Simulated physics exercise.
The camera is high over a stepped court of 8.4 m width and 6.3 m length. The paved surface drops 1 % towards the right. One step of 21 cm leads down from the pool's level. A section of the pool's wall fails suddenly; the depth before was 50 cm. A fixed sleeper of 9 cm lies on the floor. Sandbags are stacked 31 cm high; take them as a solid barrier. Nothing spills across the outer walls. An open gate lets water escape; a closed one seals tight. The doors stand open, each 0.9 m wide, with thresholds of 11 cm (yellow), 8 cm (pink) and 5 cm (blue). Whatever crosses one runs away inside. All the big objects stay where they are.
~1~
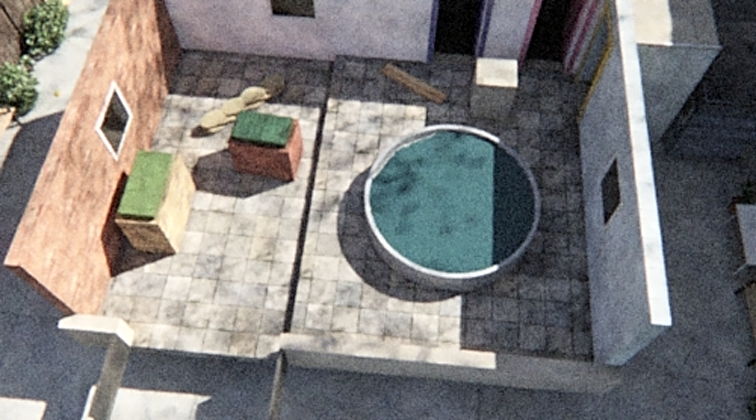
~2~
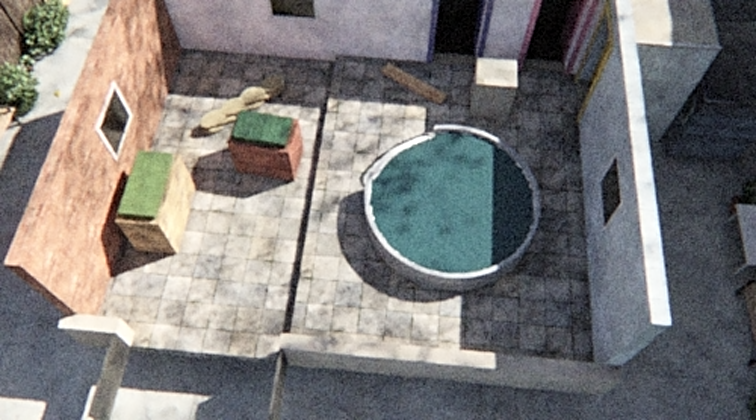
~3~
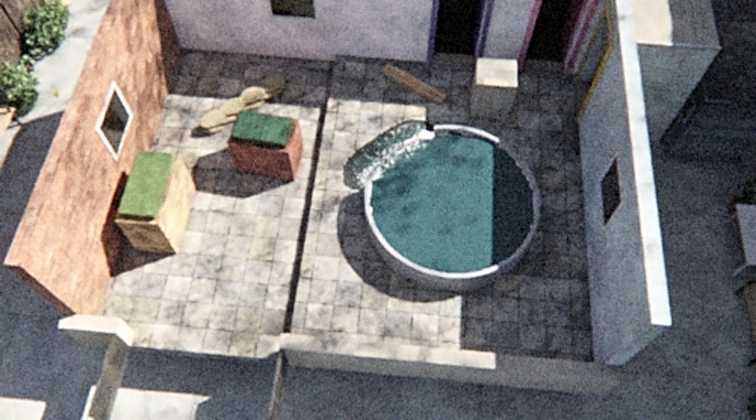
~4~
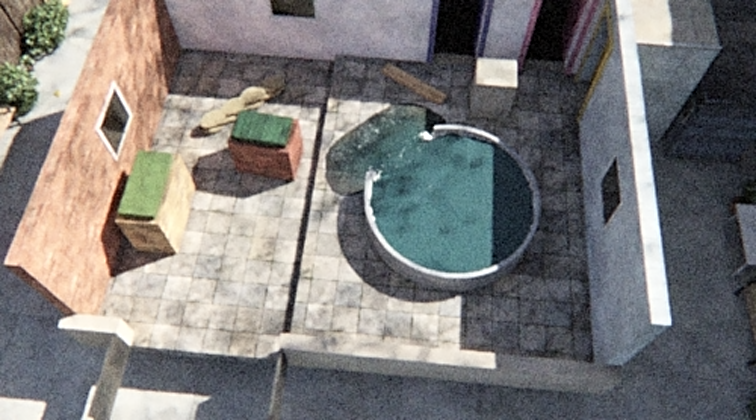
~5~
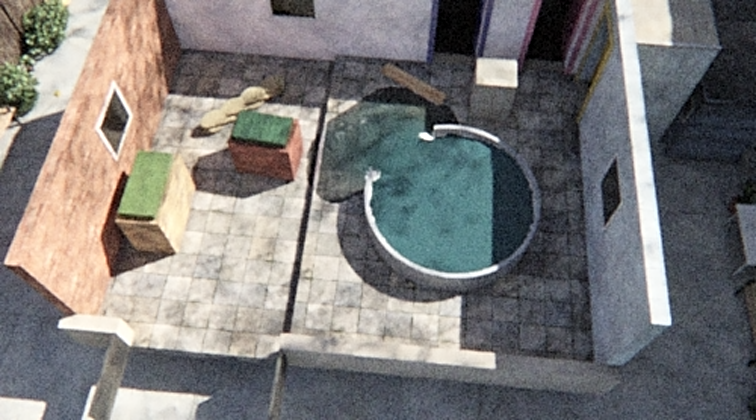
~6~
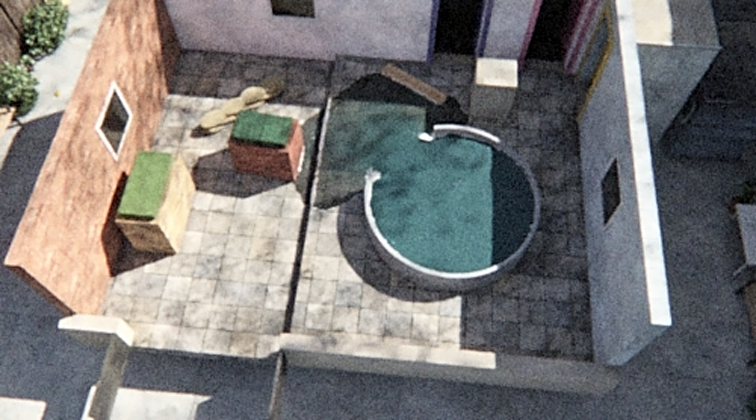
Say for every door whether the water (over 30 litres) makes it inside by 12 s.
Door by door: At the yellow door it does not reach the limit; at the pink door it does not reach the limit; at the blue door it does not reach the limit.
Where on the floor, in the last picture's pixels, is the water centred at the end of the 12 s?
At about (319, 168).
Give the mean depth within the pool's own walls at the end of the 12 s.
Roughly 9 cm on average.
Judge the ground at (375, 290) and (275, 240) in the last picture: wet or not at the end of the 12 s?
In turn: Not reached, wet.
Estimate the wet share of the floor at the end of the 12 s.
Some 80 per cent of it.
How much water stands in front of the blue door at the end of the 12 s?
Some 1.0 cm.
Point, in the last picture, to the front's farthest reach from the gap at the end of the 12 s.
Around (95, 327).
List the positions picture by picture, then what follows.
The pool at (452, 199) is whole and still, 50 cm deep, in the first picture.
The front is at (434, 142), 0.8 m from the gap at (397, 155); 0.3 m2 of floor is under water; 50 cm left at the back of the pool, in the second picture.
The front is at (348, 180), 1.0 m from the gap at (397, 156); 1.1 m2 of floor is under water; 50 cm left at the back of the pool, in the third picture.
Water pours out at (397, 157) and has run 1.3 m, to (409, 106); deepest outside 23 cm, 50 cm at the pool's back, in the fourth picture.
The front is at (390, 90), 1.7 m from the gap at (397, 157); 3.9 m2 of floor is under water; 50 cm left at the back of the pool, in the fifth picture.
Water pours out at (397, 157) and has run 2.1 m, to (380, 75); deepest outside 24 cm, 50 cm at the pool's back, in the sixth picture.
A moment later water covers 20 % of the floor and is deepest (26 cm) near (399, 152); yellow door not reached, pink door not reached, blue door not reached.
Soon after water covers 25 % of the floor and is deepest (29 cm) near (272, 103); yellow door not reached, pink door not reached, blue door not reached.
Next water covers 45 % of the floor and is deepest (32 cm) near (322, 66); yellow door not reached, pink door not reached, blue door 5 cm at the sill, 0 L in.
Later on water covers 65 % of the floor and is deepest (20 cm) near (320, 79); yellow door 7 cm at the sill, 0 L in, pink door 5 cm at the sill, 0 L in, blue door 3 cm at the sill, 1 L in.
At the end water covers 80 % of the floor and is deepest (14 cm) near (330, 73); yellow door 5 cm at the sill, 0 L in, pink door 5 cm at the sill, 0 L in, blue door 1 cm at the sill, 1 L in.
